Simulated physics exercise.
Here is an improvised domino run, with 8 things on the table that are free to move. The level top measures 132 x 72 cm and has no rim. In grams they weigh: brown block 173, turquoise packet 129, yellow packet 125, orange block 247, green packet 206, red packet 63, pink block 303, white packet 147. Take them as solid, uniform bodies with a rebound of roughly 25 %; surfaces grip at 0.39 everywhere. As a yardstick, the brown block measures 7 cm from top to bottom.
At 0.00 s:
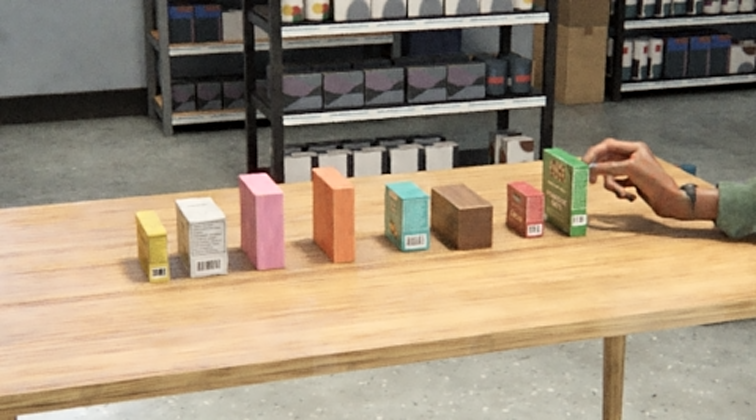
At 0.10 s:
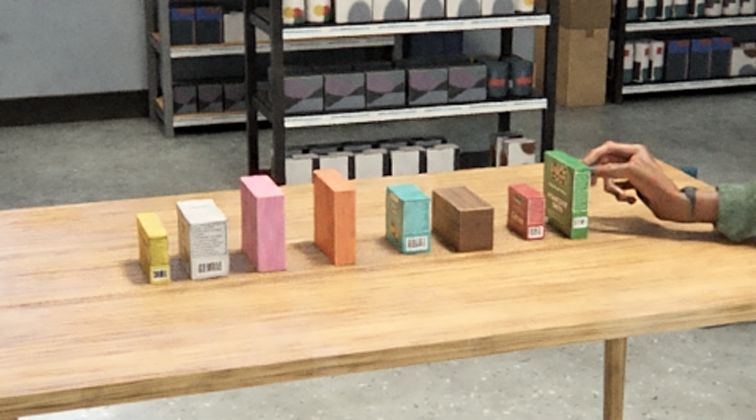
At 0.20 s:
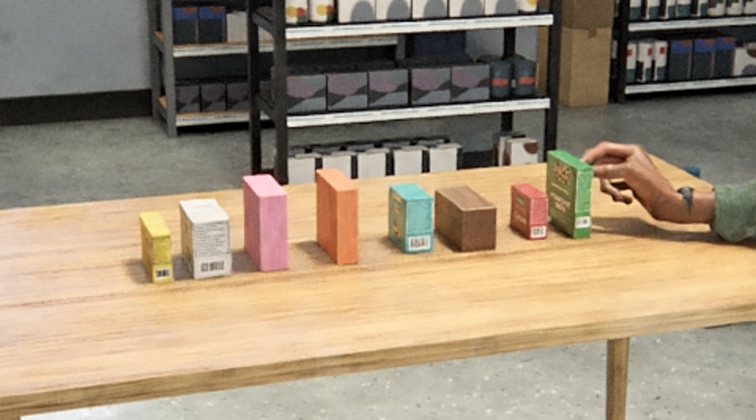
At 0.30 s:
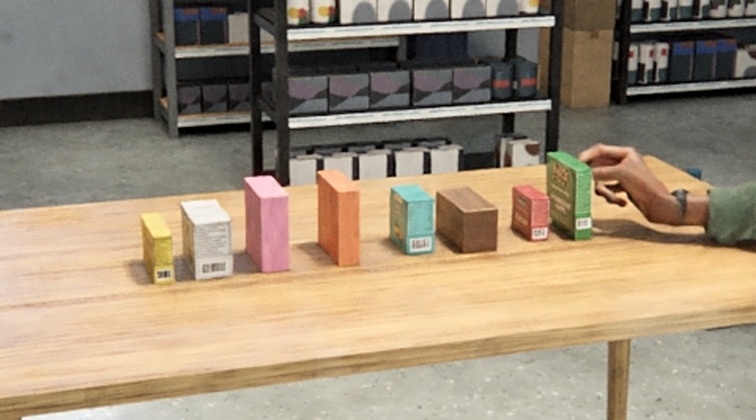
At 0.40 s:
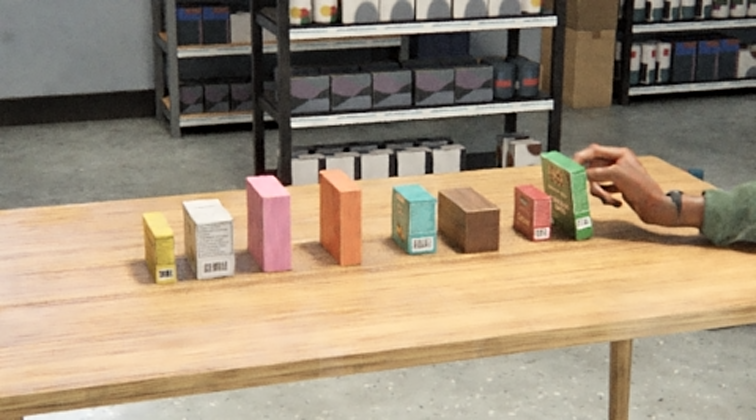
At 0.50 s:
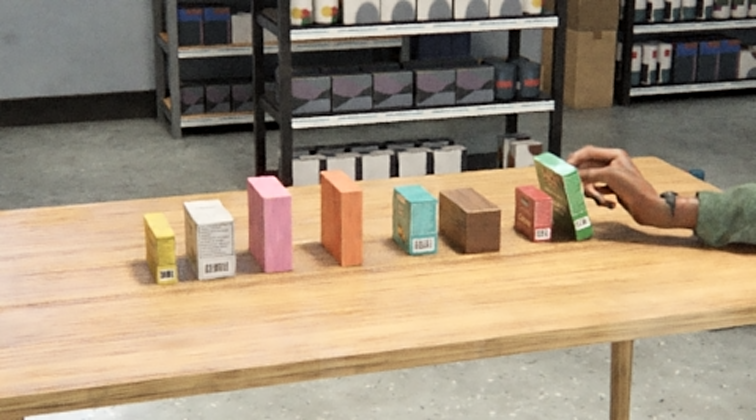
In a room with a concrete floor and stocked metal shelves behind, a light wooden table is seen from slightly above, the view drifting very slightly. Eight upright objects stand in a spaced row: yellow, white, pink, orange, turquoise, brown, red and green from left to right. A hand at the right touches the green packet, which then tilts leftward toward the red one, while the others stay still.
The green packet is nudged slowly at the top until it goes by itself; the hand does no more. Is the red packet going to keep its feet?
The red packet topples.
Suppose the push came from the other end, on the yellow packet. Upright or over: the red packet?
The red packet keeps standing.
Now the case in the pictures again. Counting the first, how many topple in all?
2 of them.
Around 0.70 s, green packet 40° over; red packet at 22° to upright near (525, 212).
Around 0.80 s, green packet 68° over; red packet at 70° to upright near (508, 221).
Around 1.00 s, green packet 90° over; red packet on its side near (505, 228).
Finally (1.6 s), on their side or leaning hard on the table, red packet; the other 5 still in place (within 5 cm). Final places as that camera would see them, red packet near (505, 228).
